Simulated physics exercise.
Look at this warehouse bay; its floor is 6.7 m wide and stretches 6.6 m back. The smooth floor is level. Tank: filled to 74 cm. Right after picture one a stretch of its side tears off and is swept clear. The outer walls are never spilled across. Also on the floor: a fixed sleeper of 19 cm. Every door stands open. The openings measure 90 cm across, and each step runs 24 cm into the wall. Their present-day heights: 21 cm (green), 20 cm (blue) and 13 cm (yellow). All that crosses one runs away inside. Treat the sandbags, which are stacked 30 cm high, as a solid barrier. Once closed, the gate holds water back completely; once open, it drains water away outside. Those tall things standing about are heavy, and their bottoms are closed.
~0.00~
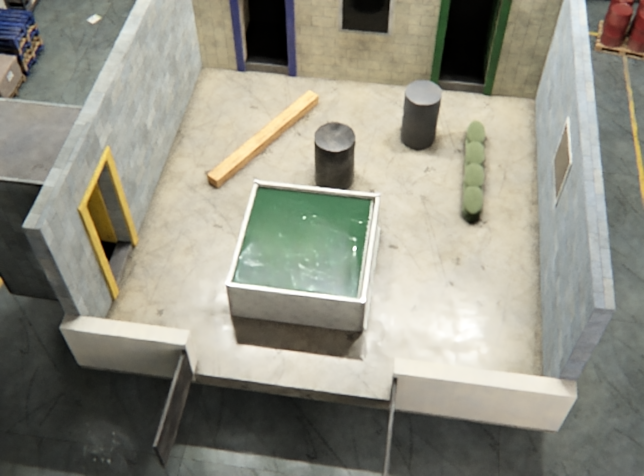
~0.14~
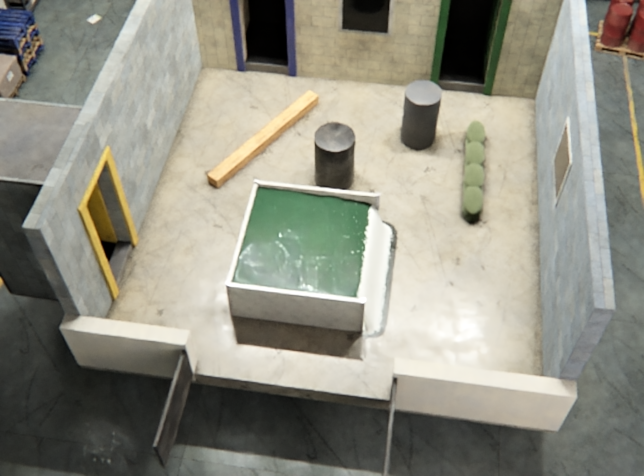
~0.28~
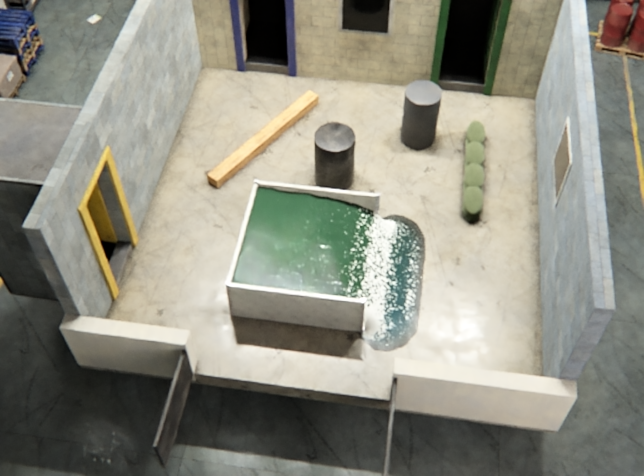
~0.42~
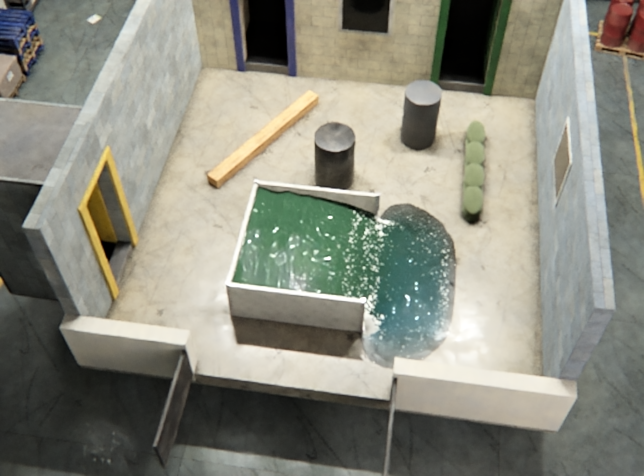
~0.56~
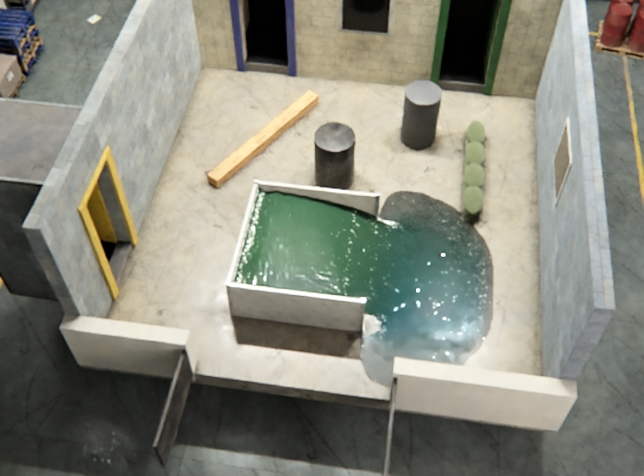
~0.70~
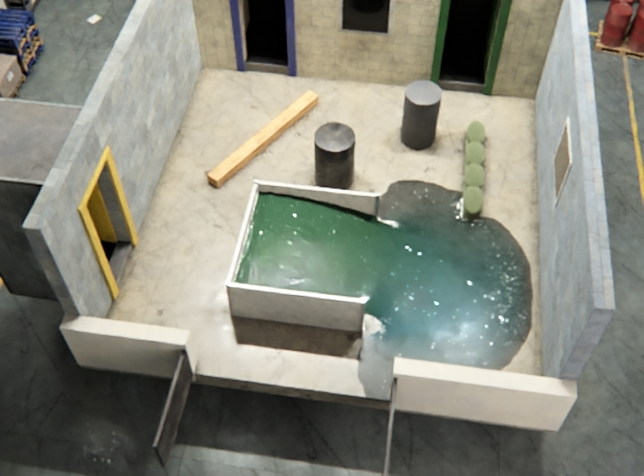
Green water pouring out of the open right side of a square tank and spreading across a pale walled floor.
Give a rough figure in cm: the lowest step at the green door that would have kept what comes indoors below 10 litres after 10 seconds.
I would say 18 cm.
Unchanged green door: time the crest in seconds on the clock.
Roughly at 3.0 s.
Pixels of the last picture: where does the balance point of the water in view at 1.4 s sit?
(387, 279) or so.
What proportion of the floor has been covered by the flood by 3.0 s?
About 40 per cent.
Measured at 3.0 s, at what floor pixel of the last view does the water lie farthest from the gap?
Near pixel (534, 102).
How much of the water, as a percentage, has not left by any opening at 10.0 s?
Roughly 90 per cent of the water.
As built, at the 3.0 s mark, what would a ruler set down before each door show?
Green door 21 cm, blue door 0 cm, yellow door 0 cm.
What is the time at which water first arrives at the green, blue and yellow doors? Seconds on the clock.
It arrives at the green door at 2.0 s, the blue door at 5.0 s and the yellow door at 5.5 s.
After 1.4 s water covers 25 % of the floor, deepest (46 cm) near (542, 406); it has not reached the green door.
After 3.0 s water covers 40 % of the floor, deepest (33 cm) near (497, 99); 21 cm at the green door, 0 litres in over its 21 cm step.
After 10.0 s water covers 95 % of the floor, deepest (14 cm) near (139, 235); 7 cm at the green door, 2 litres in over its 21 cm step.
At the green door as built, the water arrived by 2.1 s and peaked near 21 cm at 3.0 s.
Run again over the same 10 s with other heights there, 25 litres in over 15.5 cm, 2 litres over 21 cm. The limit of 10 litres is kept from about 18 cm up.
